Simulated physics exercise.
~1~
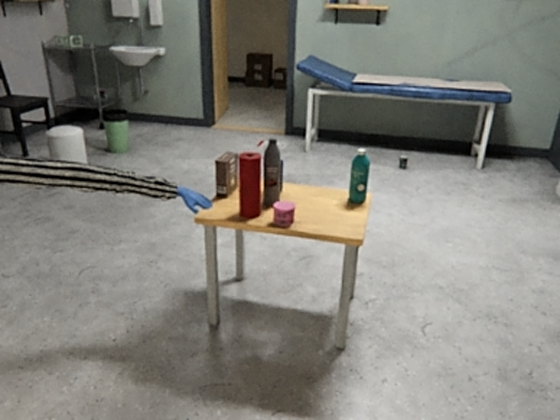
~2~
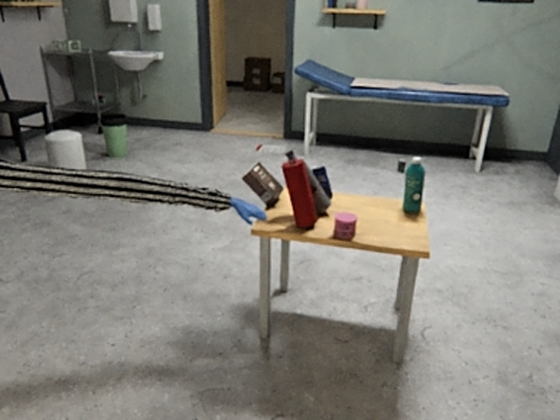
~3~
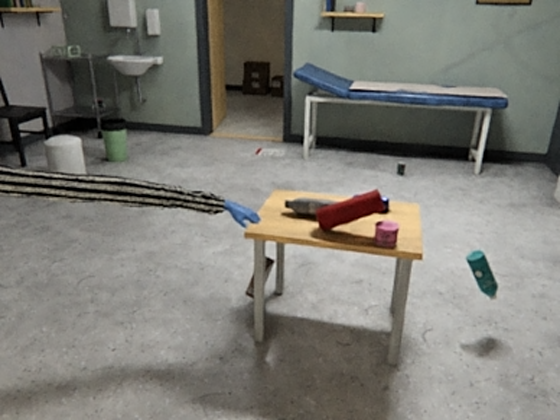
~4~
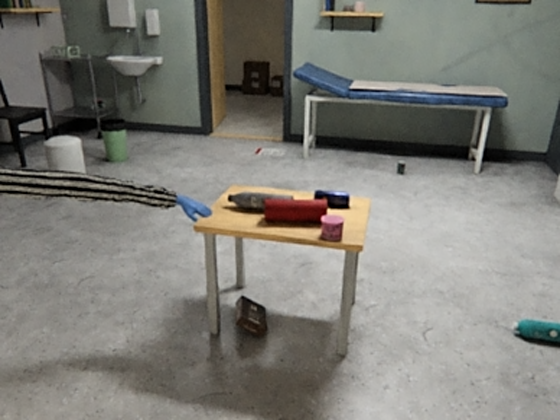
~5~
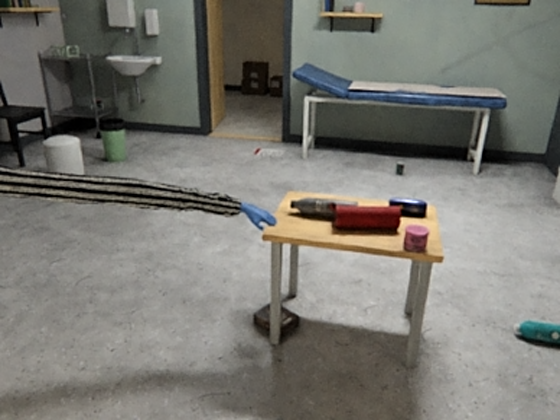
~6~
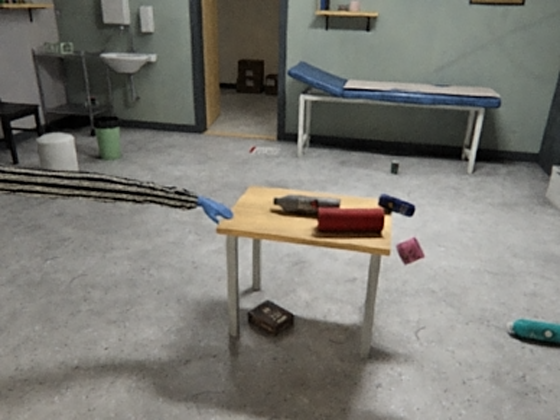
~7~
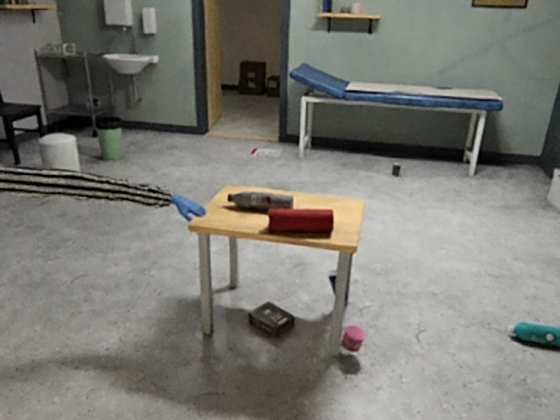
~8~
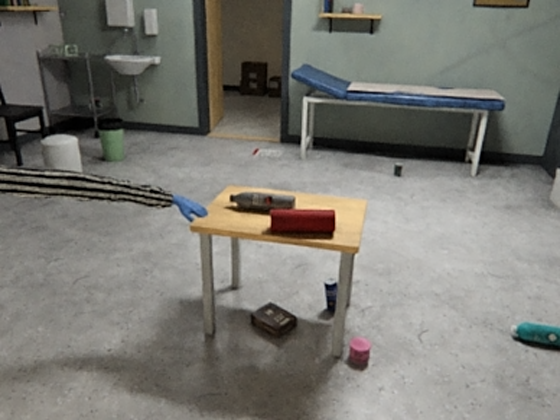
In a grey-floored room with a sink and a blue couch by the back wall, seen from slightly above, a small wooden table holds a brown packet, a red roll, dark containers, a pink tin and a turquoise bottle. A blue-gloved hand in a striped sleeve at its left edge moves it right, tipping several items. The packet drops beneath and the turquoise bottle falls off the right side. The table goes left, right and left again, and the pink tin and blue can fall off. The grey bottle and red roll end lying on top, the others on the floor.
